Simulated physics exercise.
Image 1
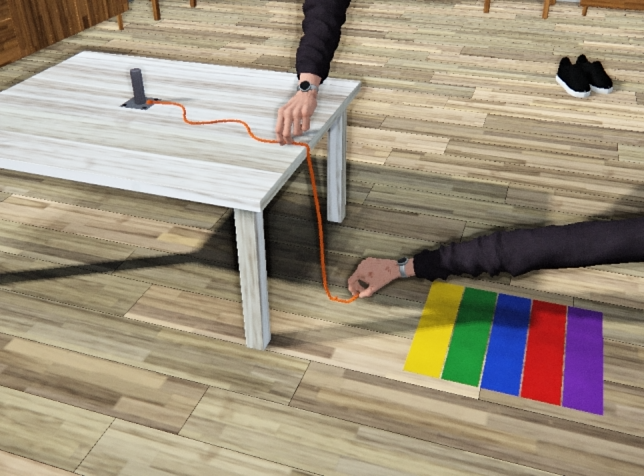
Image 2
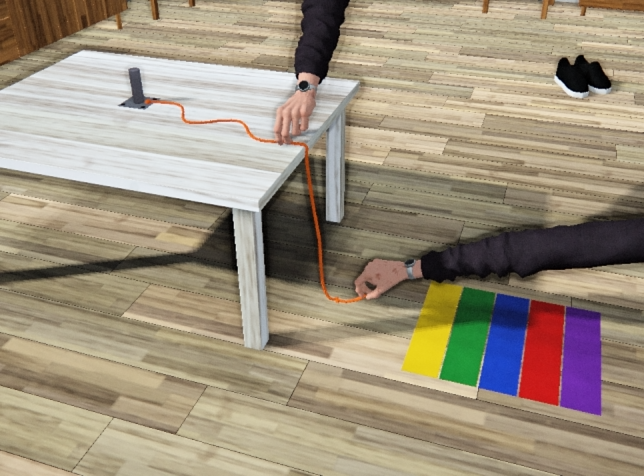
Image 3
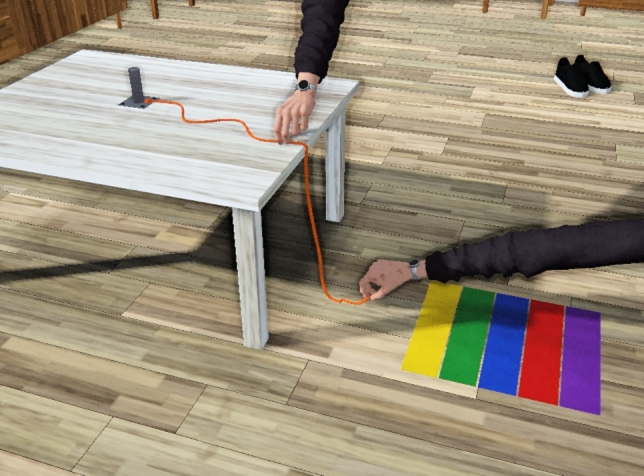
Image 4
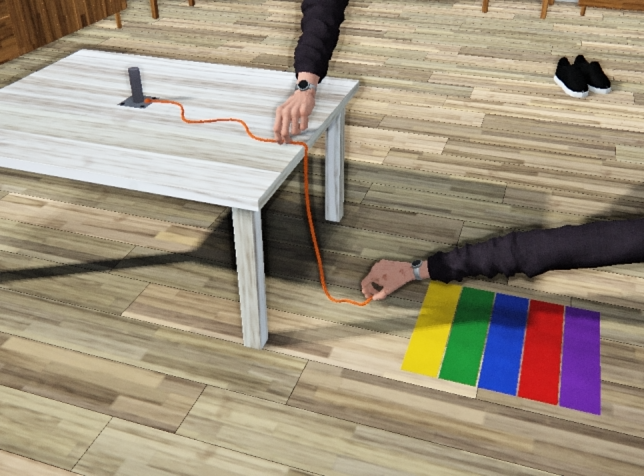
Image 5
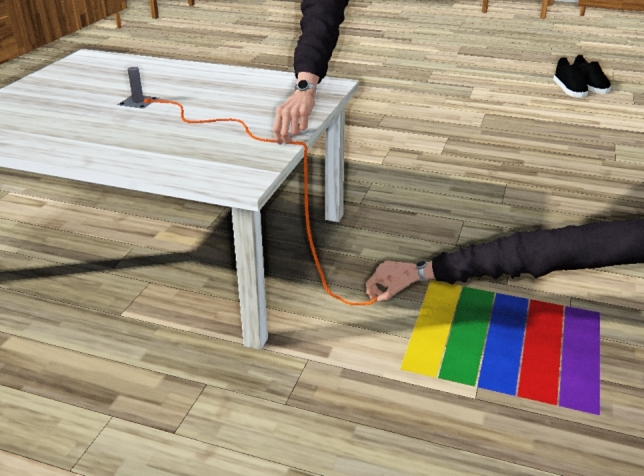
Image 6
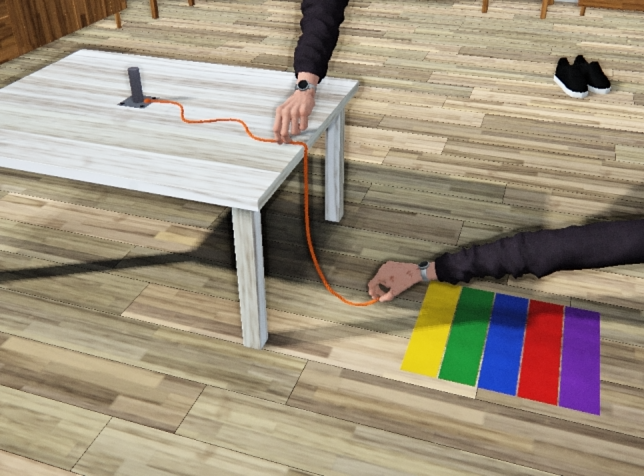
Beside a pale table, a hand draws the hanging orange cord's end slightly right.
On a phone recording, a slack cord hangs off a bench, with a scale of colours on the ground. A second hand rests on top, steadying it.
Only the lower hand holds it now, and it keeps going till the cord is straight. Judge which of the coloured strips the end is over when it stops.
It is over the blue strip.
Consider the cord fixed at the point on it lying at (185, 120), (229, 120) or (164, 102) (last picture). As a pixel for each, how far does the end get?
Respectively (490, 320), (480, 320) and (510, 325).
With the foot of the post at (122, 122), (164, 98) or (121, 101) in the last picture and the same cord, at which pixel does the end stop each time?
It works out at around (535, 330), (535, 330) and (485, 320) for the three tries.
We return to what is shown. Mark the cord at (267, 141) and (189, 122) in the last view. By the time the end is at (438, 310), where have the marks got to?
To (312, 139) and (218, 115).
Soon after, end near (438, 310); over yellow.
After that, end near (484, 319); over green.
At the stop, end near (513, 325); over blue. The end stops over the blue strip.
